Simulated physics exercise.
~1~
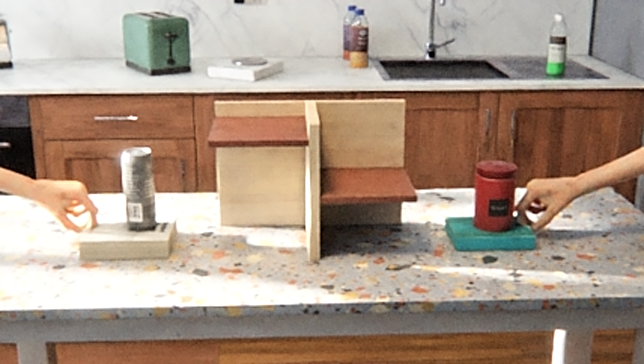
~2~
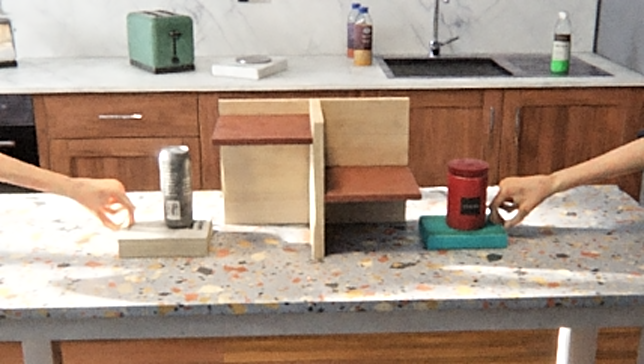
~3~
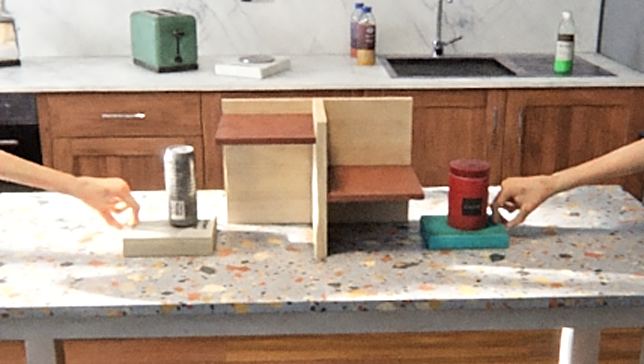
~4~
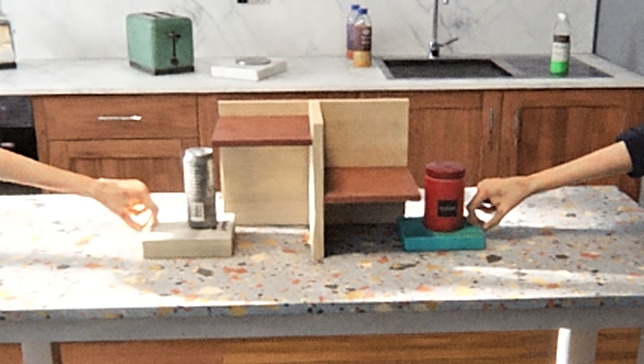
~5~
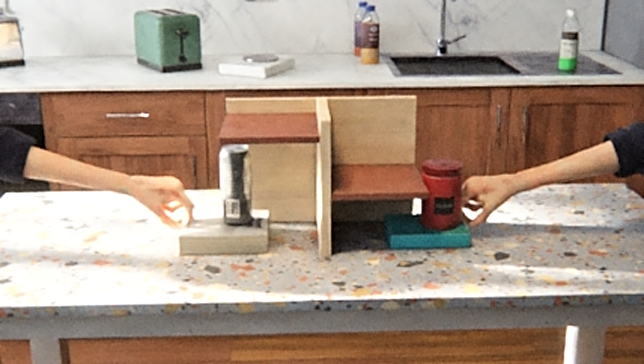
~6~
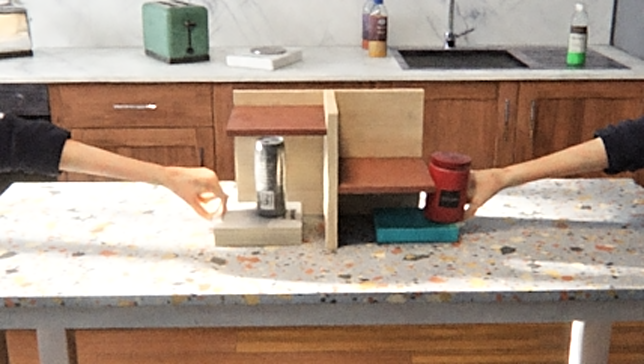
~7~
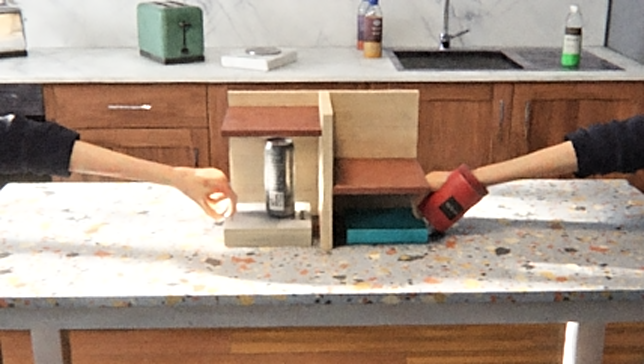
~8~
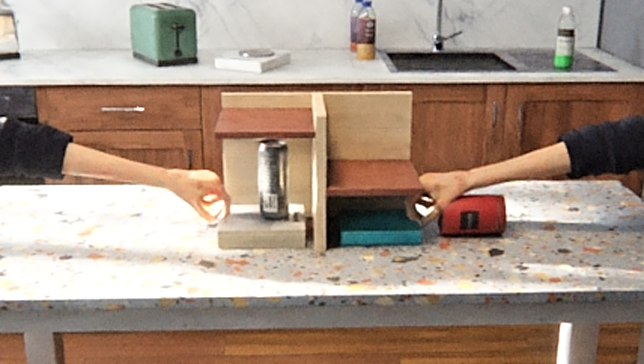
A wooden stand with two reddish-brown shelves, the left one higher, sits on a speckled table in a kitchen, seen from the front by a slightly swaying camera. At left, a hand pushes a pale block carrying an upright grey can, while at right another hand pushes a turquoise board carrying a red jar. Both slide inward toward the stand. The can passes beneath the higher shelf, but the jar meets the lower shelf's edge, shifts back on its board and tips over to the right. Finally, the can stands under its shelf, and the jar lies on its side.
